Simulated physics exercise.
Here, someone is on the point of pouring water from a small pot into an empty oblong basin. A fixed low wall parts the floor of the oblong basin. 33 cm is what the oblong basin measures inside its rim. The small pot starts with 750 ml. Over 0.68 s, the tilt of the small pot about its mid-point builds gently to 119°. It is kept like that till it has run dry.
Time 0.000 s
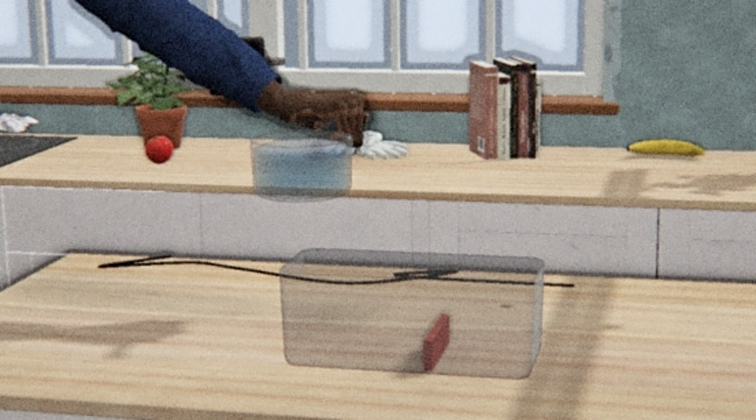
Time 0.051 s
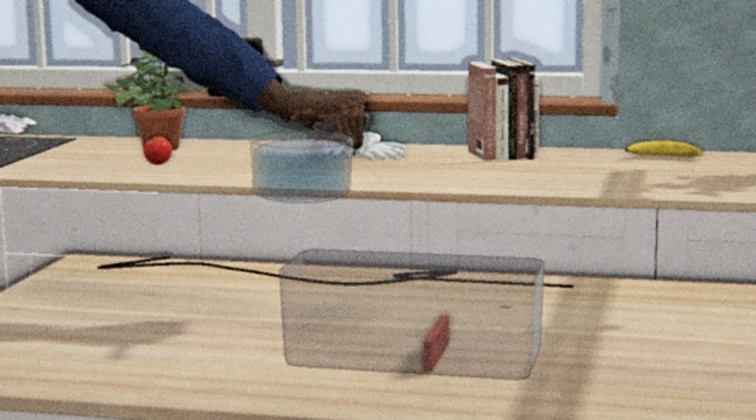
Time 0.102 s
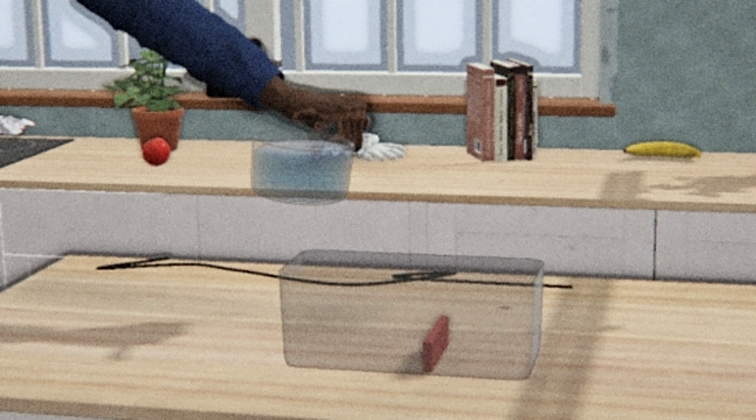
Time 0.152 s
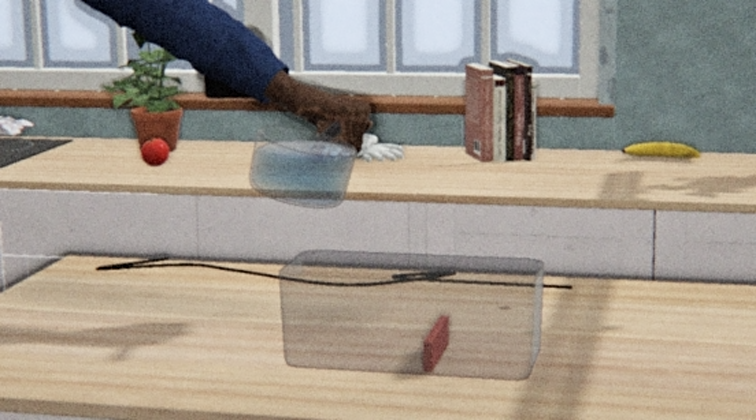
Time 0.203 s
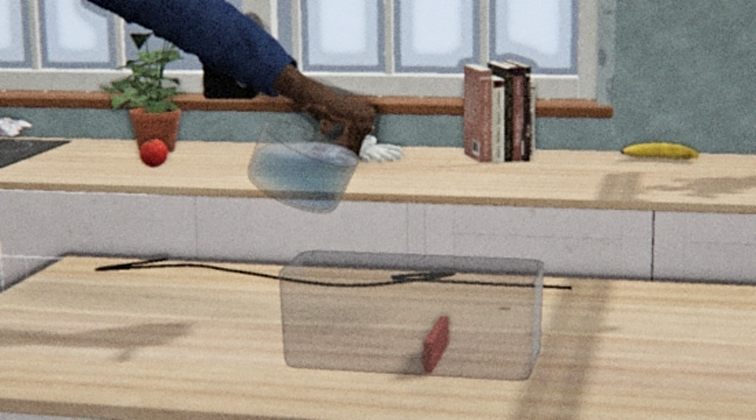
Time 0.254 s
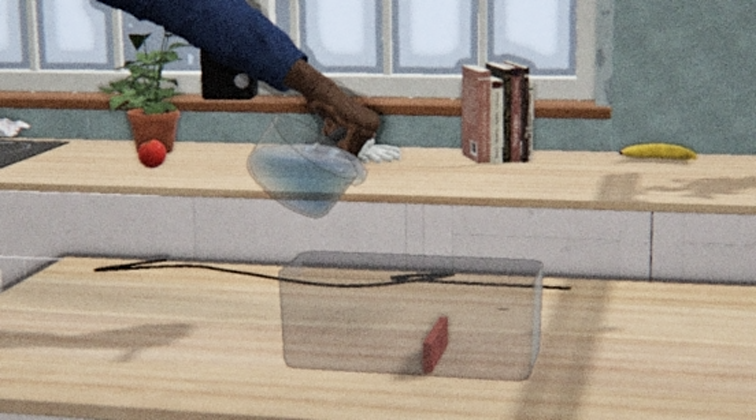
In a kitchen, an arm in a blue sleeve holds a small clear pot of bluish water above an oblong see-through basin with a red block showing in it. The hand tilts the pot gently, then more steeply, its right rim dipping until a little water passes over the edge.
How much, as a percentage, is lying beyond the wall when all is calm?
Around 16 per cent lies beyond the wall.
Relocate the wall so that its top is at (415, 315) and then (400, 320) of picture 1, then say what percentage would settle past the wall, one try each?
One try each: Around 15 percent and then around 40 percent.
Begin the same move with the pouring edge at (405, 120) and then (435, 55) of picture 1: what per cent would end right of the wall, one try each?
I'd say 55 percent on the first go, 70 percent on the next.
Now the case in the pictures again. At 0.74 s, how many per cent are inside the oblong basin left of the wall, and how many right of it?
84 on the left and 7 on the right, roughly.
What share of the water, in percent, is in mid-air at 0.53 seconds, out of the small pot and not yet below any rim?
Near 36 in a hundred.
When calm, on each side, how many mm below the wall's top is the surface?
The left side gives some 14 mm, the right side some 34 mm.
Then, 0.53 s in, the tilt is 106° and 17 per cent is still to pour, 48 is left of the wall and 0 right of it.
Then, 0.74 s in, the tilt is 119° and 1 per cent is still to pour, 84 is left of the wall and 7 right of it.
Then, 0.95 s in, the tilt is 119° and 0 per cent is still to pour, 83 is left of the wall and 16 right of it.
Then, 1.18 s in, the tilt is 119° and 0 per cent is still to pour, 82 is left of the wall and 16 right of it.
Finally, 82 per cent lies left of the wall, 16 right of it and 2 outside.
